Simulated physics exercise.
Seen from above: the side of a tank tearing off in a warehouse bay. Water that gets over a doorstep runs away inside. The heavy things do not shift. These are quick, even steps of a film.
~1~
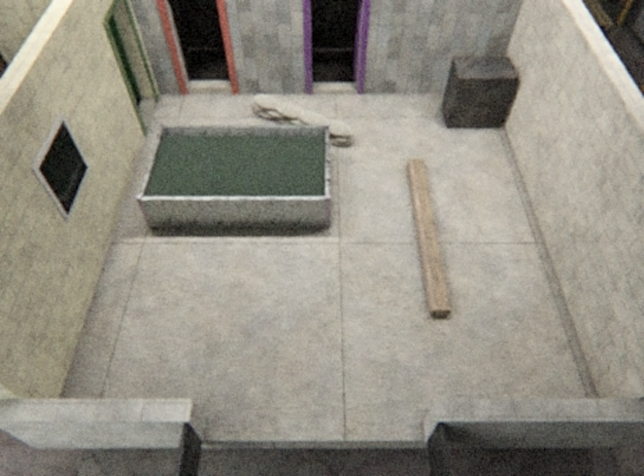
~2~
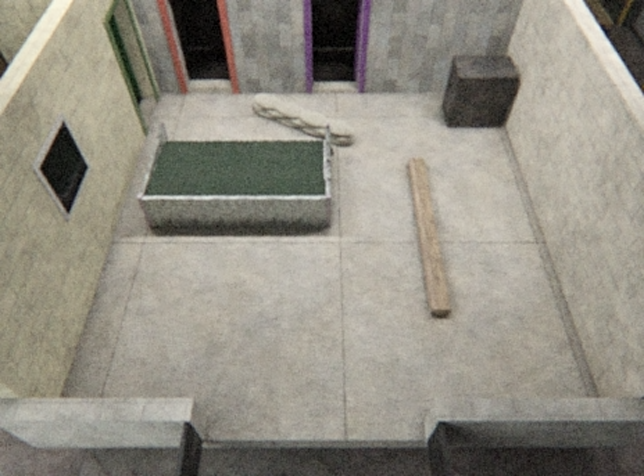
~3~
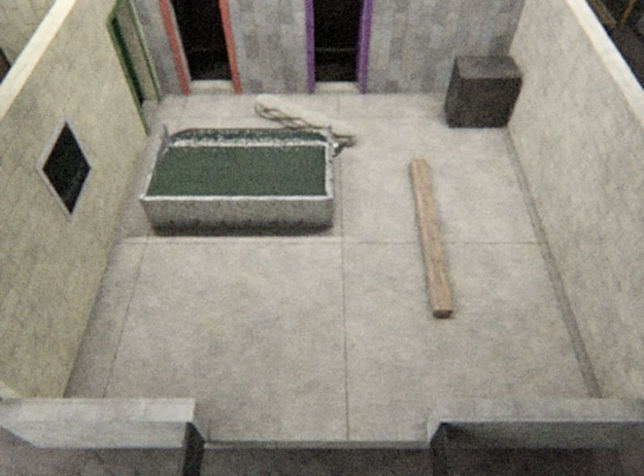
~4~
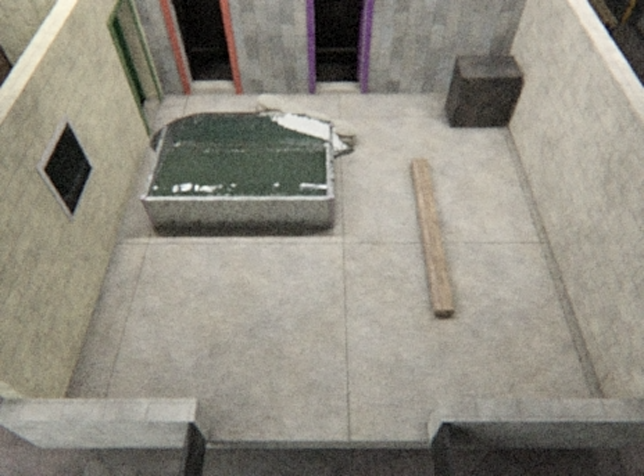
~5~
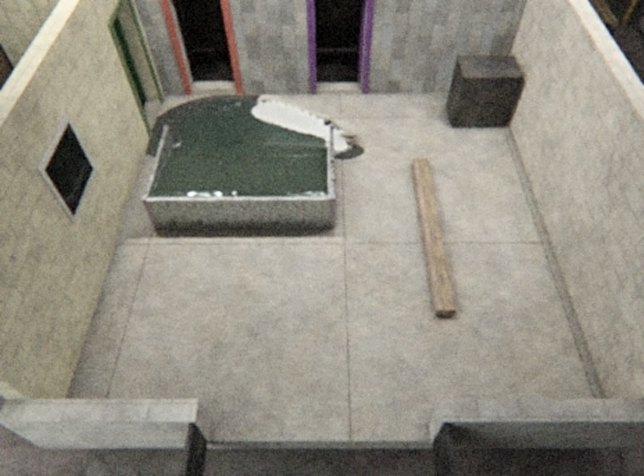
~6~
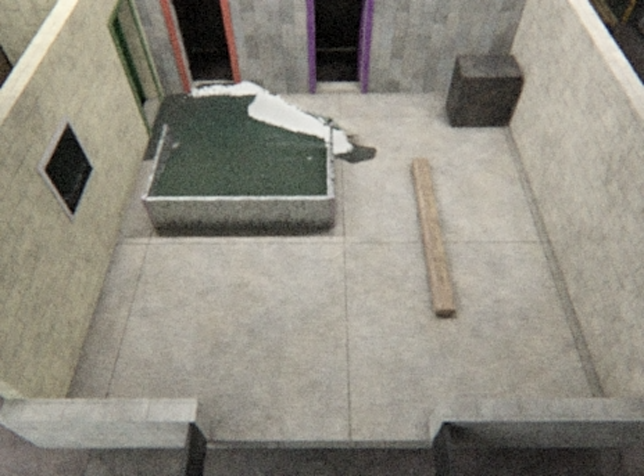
An open tank of dark green water sat still in a walled bay, then its far side gave way and water poured out across the floor toward the back wall, foaming around a pale twisted object.
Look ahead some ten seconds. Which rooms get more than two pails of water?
The purple door admits no more than that; the green door lets in a lot; the red door lets in a lot.
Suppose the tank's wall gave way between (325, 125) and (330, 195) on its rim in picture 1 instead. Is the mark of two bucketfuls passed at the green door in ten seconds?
The green door lets less in.
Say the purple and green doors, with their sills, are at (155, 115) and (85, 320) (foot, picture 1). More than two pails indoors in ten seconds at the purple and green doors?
In short: Purple floods, green is under.
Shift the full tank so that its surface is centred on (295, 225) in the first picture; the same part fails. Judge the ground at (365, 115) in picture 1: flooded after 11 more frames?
At that place: Awash.
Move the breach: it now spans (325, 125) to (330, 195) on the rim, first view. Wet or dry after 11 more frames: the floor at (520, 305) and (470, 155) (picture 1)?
One after the other: Covered, flooded.
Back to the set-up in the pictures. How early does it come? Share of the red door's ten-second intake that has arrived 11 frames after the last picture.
Close to 70 %.
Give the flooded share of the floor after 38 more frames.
I make it 60 per cent.
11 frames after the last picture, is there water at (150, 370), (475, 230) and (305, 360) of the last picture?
In that order: Not flooded, no water, no water.
A moment on, water covers 20 % of the floor; the purple door wet at the sill, nothing in, the green door wet at the sill, nothing in, the red door far over two buckets in.
Next, water covers 25 % of the floor; the purple door wet at the sill, nothing in, the green door over two buckets in, the red door far over two buckets in.
Then, water covers 45 % of the floor; the purple door wet at the sill, nothing in, the green door far over two buckets in, the red door far over two buckets in.
Later, water covers 60 % of the floor; the purple door wet at the sill, nothing in, the green door far over two buckets in, the red door far over two buckets in.
In the end, water covers 90 % of the floor; the purple door wet at the sill, nothing in, the green door far over two buckets in, the red door far over two buckets in.
